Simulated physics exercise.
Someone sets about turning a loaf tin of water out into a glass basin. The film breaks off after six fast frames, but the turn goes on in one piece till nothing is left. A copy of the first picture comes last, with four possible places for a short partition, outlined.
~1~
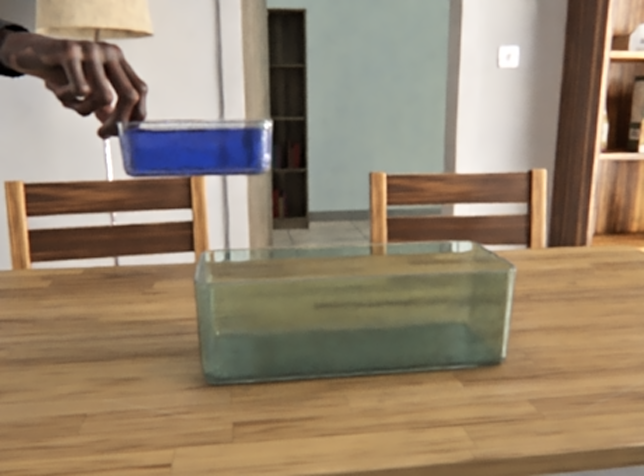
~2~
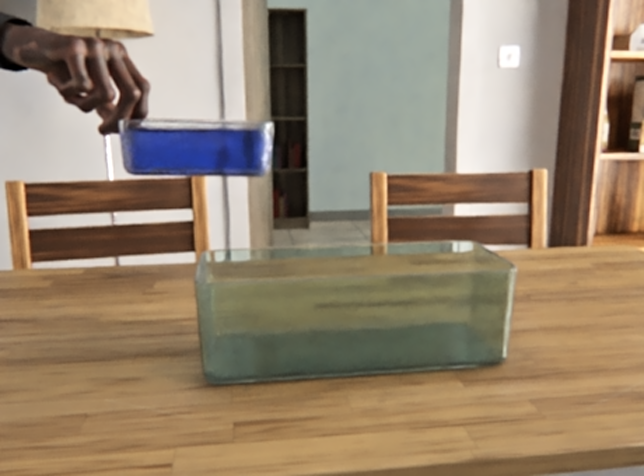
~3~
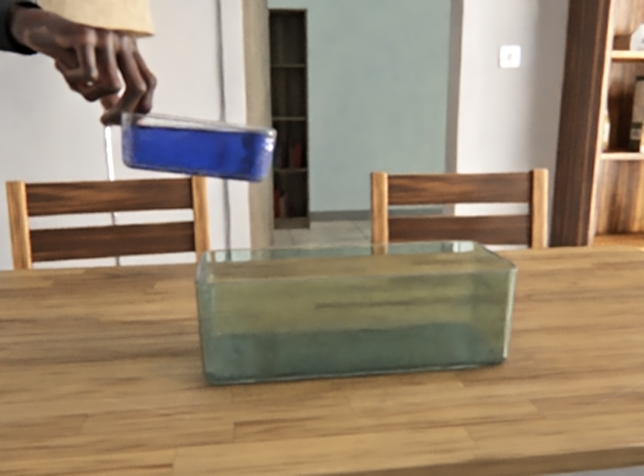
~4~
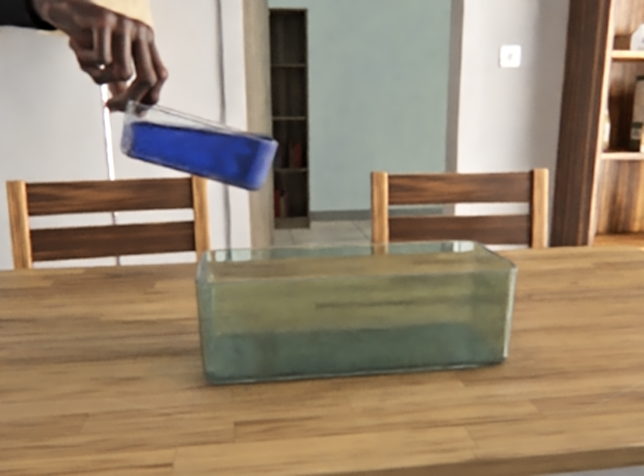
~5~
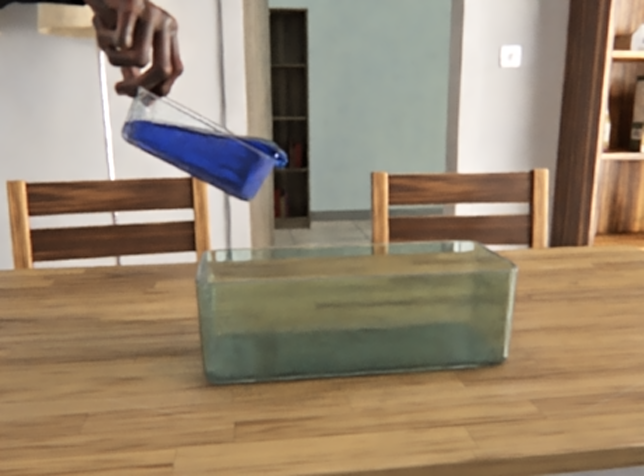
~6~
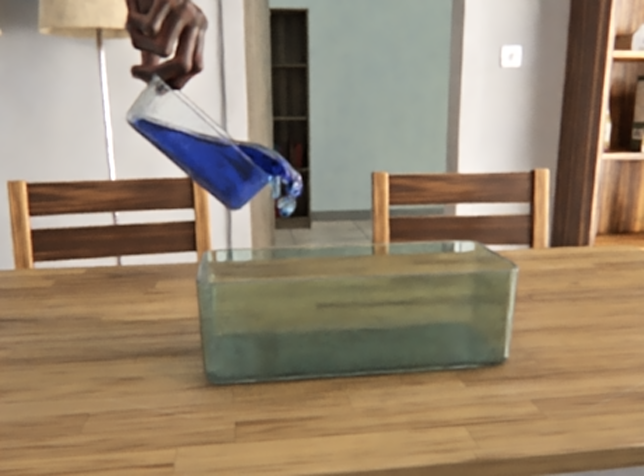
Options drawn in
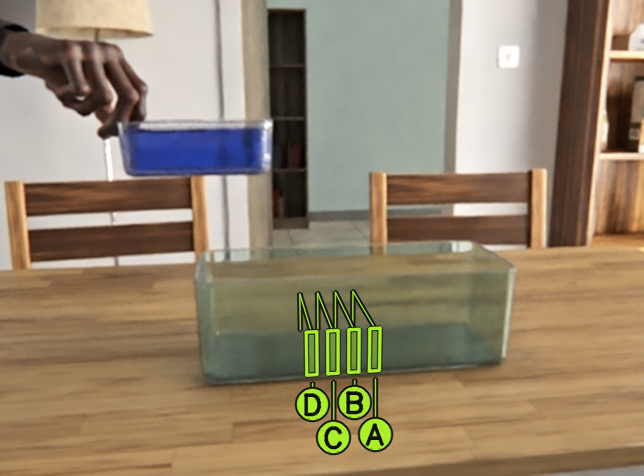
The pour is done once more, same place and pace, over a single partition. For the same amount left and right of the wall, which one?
Take C.
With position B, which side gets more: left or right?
More ends on the left.
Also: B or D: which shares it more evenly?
D.
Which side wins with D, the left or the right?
More ends on the right.
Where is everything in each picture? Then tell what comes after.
Upright, lip at (268, 120); basin from (203, 381) to (505, 361); nothing has left yet.
Tipped about 2°, lip at (269, 122); nothing has left yet.
Tipped about 8°, lip at (272, 129); nothing has left yet.
Tipped about 17°, lip at (274, 141); water is over the lip, down to (274, 141).
Tipped about 29°, lip at (273, 156); water is over the lip, down to (279, 163).
Tipped about 43°, lip at (269, 173); water is over the lip, down to (283, 210).
On the marked copy, A at (375, 378); B at (354, 380); C at (333, 381); D at (312, 382).
Choosing A, about 91 % ends left of the wall and 5 % right of it; 4 % is lost outside.
Choosing B, about 82 % ends left of the wall and 10 % right of it; 8 % is lost outside.
Choosing C, about 47 % ends left of the wall and 48 % right of it; 5 % is lost outside.
Choosing D, about 25 % ends left of the wall and 72 % right of it; 3 % is lost outside.
